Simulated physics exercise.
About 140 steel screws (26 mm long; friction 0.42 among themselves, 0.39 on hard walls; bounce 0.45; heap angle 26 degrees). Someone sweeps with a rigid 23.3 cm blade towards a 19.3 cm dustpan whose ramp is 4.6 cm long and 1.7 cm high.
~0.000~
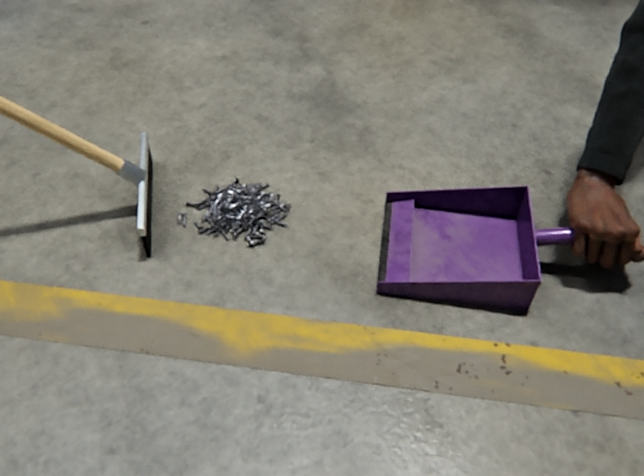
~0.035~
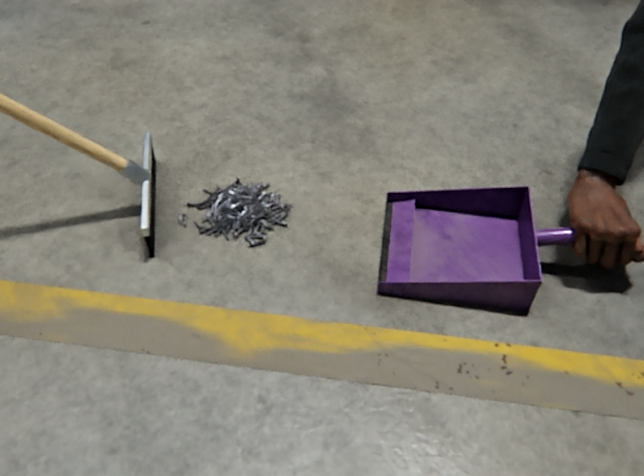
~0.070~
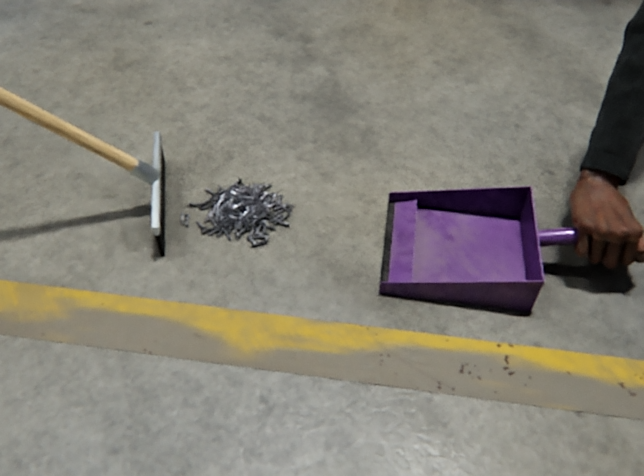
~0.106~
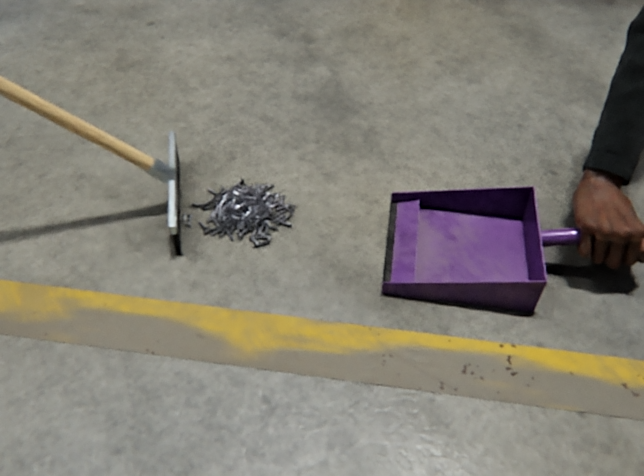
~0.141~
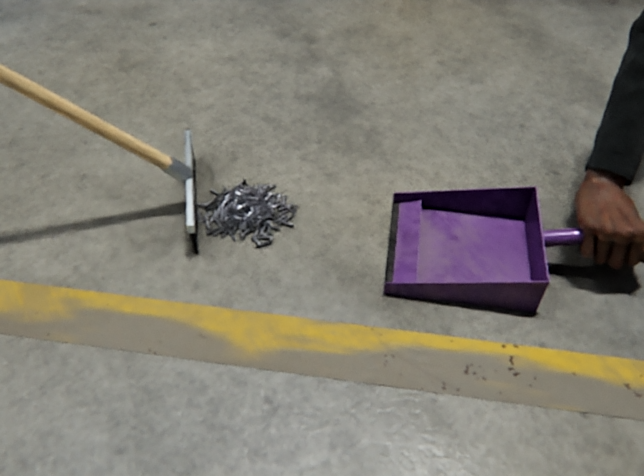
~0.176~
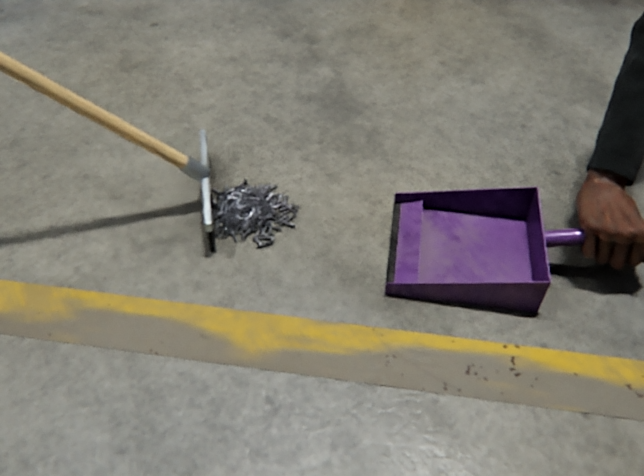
At first, a wooden-handled blade stands on a concrete floor, left of a small heap of metal screws, while a hand holds a purple dustpan to the right. The blade slides rightward across the gap, then meets the heap's left edge and presses into it, nudging a few pieces.
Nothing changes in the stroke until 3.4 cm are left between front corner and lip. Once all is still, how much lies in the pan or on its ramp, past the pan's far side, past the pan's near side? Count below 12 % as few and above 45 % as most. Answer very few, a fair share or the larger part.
Pan: Very few, far side: The larger part, near side: Very few.
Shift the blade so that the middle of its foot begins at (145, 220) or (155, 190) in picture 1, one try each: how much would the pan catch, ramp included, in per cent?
Some 5 and 0 per cent.
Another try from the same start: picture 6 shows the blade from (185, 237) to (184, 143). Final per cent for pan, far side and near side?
Pan 0, far 25, near 0.
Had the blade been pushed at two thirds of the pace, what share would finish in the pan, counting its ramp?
In that case some 5 per cent.
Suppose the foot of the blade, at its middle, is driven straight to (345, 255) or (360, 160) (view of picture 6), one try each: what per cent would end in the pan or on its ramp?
About 0 and 0 per cent.
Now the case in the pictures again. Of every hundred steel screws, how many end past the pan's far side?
Roughly 55 per cent.
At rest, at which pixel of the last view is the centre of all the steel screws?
Around (382, 196).
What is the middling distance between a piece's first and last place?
About 24 cm.
Then, at 0.36 s, middle of the blade 19 cm from the lip; 0 % over the lip, far side 30 %, near side 0 %.
Then, at 0.49 s, middle of the blade 11 cm from the lip; 0 % over the lip, far side 45 %, near side 0 %.
After 0.74 s, middle of the blade 7 cm from the lip; 5 % over the lip, far side 55 %, near side 0 %.
At rest (1.4 s), pan 5 %, far side 55 %, near side 0 %, in front of the lip or behind the blade 40 %.
